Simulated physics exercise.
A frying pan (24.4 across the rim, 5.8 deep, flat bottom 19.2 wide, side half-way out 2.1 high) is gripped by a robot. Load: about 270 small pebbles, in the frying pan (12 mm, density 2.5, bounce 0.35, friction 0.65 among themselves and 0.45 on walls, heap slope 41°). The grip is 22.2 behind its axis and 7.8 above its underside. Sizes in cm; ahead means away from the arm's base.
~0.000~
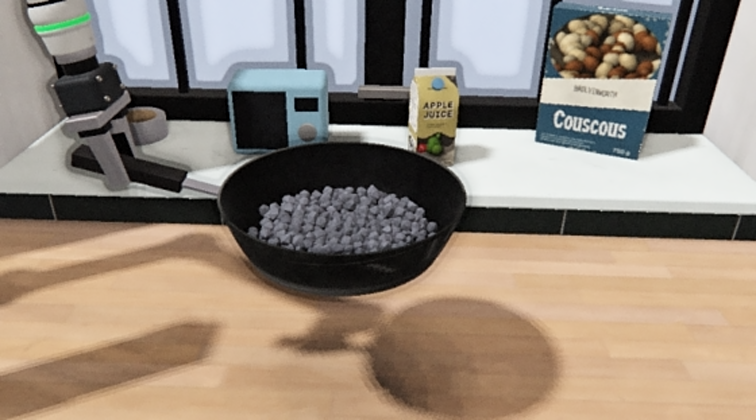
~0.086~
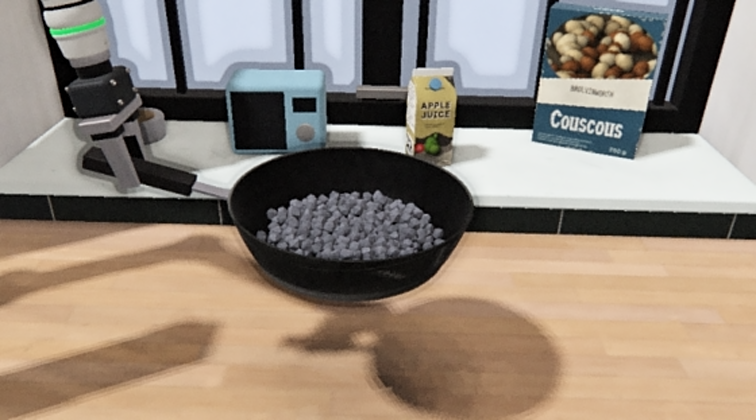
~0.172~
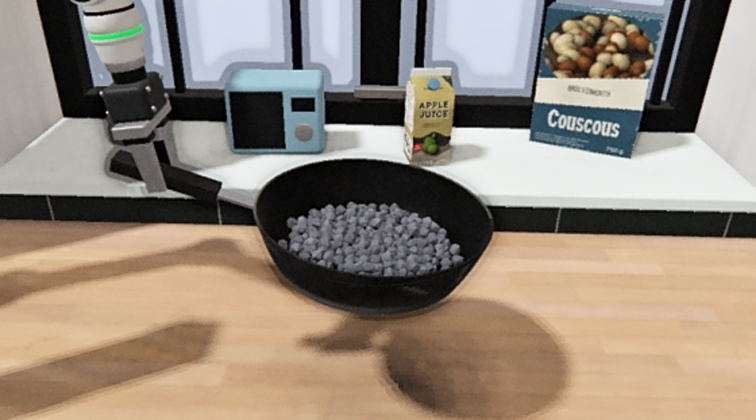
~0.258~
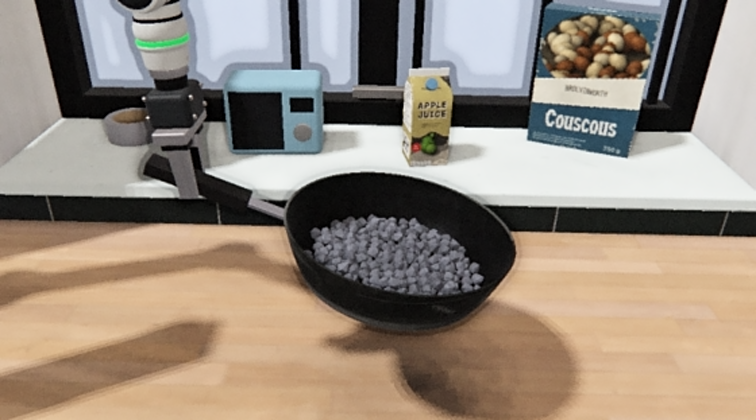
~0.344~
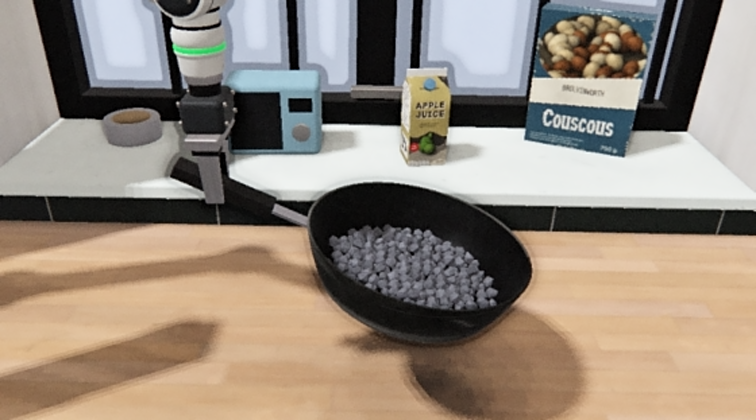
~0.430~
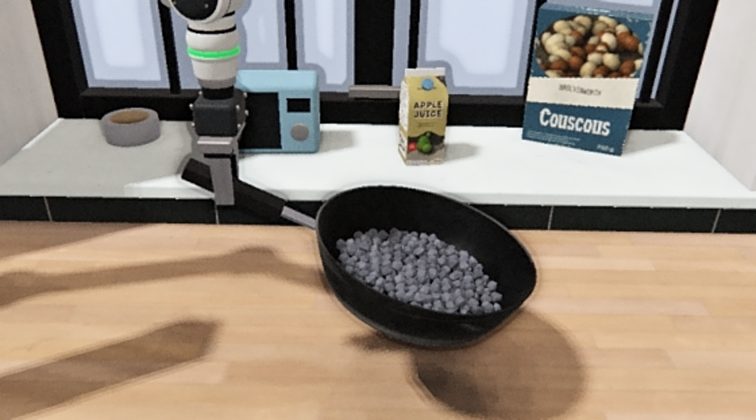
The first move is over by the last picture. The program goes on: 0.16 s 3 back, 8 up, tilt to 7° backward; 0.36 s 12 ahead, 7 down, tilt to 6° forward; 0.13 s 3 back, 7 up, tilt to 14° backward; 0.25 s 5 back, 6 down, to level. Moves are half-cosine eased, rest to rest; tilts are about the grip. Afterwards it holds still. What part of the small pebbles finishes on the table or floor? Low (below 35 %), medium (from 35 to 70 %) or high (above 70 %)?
Answer: Low; below 35 % of the small pebbles finish on the table or floor.
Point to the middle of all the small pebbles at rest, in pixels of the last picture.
Around (421, 229).
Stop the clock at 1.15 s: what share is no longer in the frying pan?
About 40 per cent by then.
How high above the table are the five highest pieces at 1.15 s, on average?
Roughly 49 cm.
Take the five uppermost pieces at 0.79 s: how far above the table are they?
About 38 cm.
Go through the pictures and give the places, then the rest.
In the first picture, frying pan middle at (344, 216), level; upper third of the load around (338, 227), from x 250 to 435, top at y 190; 271 in the frying pan.
In the second picture, frying pan middle at (351, 221), tilted 1° forward; upper third of the load around (343, 232), from x 260 to 440, top at y 195.
In the third picture, frying pan middle at (372, 234), tilted 4° forward; upper third of the load around (351, 244), from x 280 to 455, top at y 205.
In the fourth picture, frying pan middle at (396, 249), tilted 8° forward; upper third of the load around (349, 255), from x 310 to 475, top at y 220.
In the fifth picture, frying pan middle at (414, 261), tilted 11° forward; upper third of the load around (365, 264), from x 325 to 490, top at y 230.
In the sixth picture, frying pan middle at (420, 264), tilted 12° forward; upper third of the load around (372, 267), from x 335 to 495, top at y 235; 271 in the frying pan.
By 0.79 s, level, highest piece 38 above the table; 226 in the frying pan, 45 in flight or on a rim.
By 1.15 s, tilted 11° backward, highest piece 52 above the table; 161 in the frying pan, 6 on the table or floor, 104 in flight or on a rim.
By 1.53 s, level, highest piece 32 above the table; 255 in the frying pan, 9 on the table or floor, 7 in flight or on a rim.
By 2.58 s, level, highest piece 26 above the table; 255 in the frying pan, 16 on the table or floor.
Final count, 255 in the frying pan, 16 on the table or floor. That is 6 % on the table or floor.
